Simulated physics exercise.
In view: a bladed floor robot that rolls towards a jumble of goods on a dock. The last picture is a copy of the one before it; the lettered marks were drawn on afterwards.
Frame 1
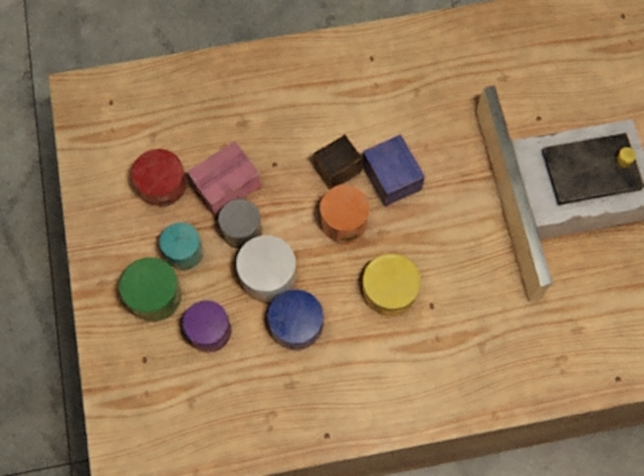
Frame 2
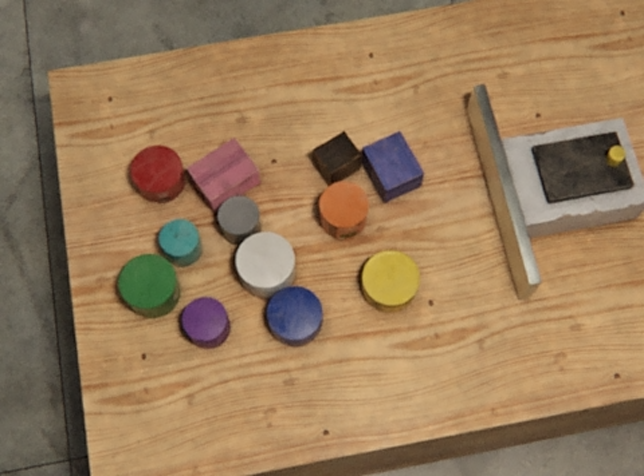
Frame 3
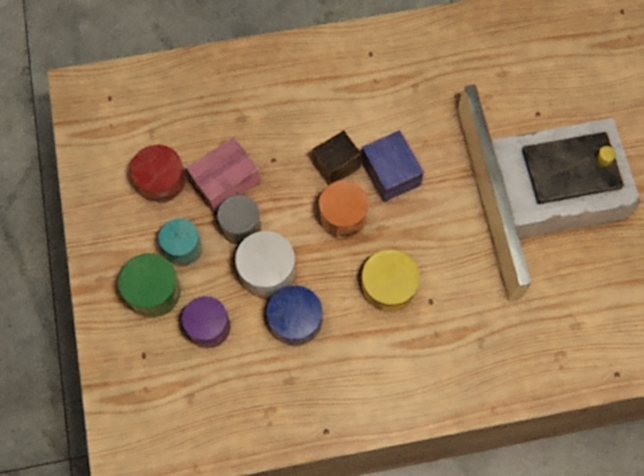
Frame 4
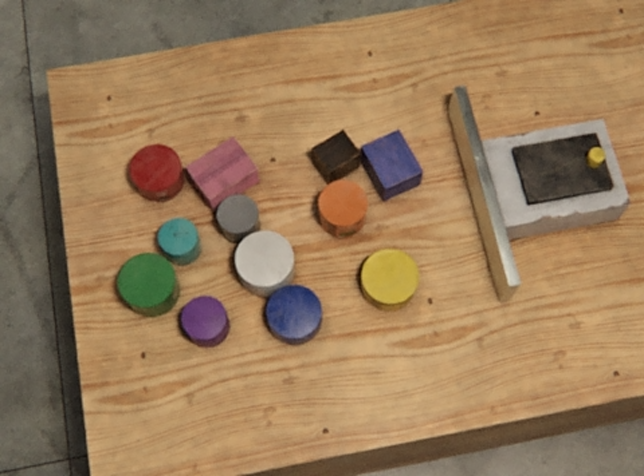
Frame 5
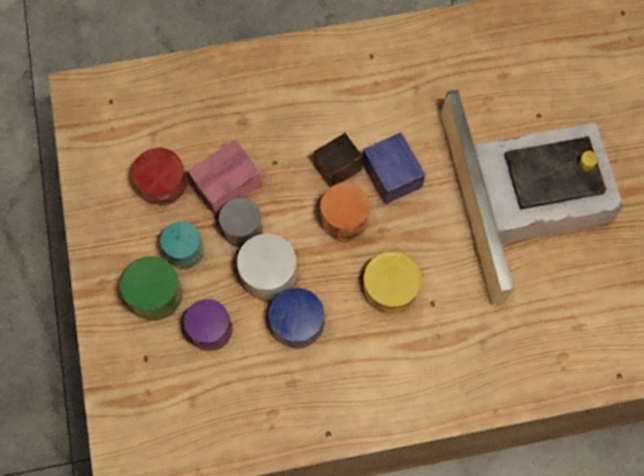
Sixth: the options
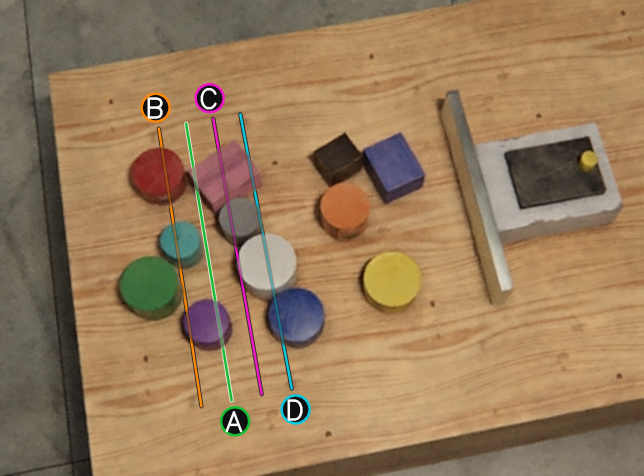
On a wooden dock, round canisters and pails in many colours sit jumbled with a few boxes, while a grey robot with a long upright blade stands at the right. The robot rolls slowly left a short way, blade first, narrowing the gap, and the goods stay still, untouched.
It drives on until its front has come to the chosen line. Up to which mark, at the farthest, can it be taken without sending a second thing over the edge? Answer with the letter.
Up to line A.
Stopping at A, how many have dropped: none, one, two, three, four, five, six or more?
By then, one.
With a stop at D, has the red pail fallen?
By then, no.
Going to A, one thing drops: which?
It is the red pail.
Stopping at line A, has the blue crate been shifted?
By then, yes.
On the marked copy, A at (208, 255); B at (179, 260); C at (236, 249); D at (265, 244).
Following A. Soon after the start, robot (453, 191); yellow pail (362, 289); black crate (300, 167).
Later, robot (354, 209); red pail (101, 185); pink box (157, 189).
In the end, robot (280, 222); red pail over the edge; green pail (88, 312); one fallen.
As for the rest, B drops three; C is within the limit but short; D is within the limit but short.
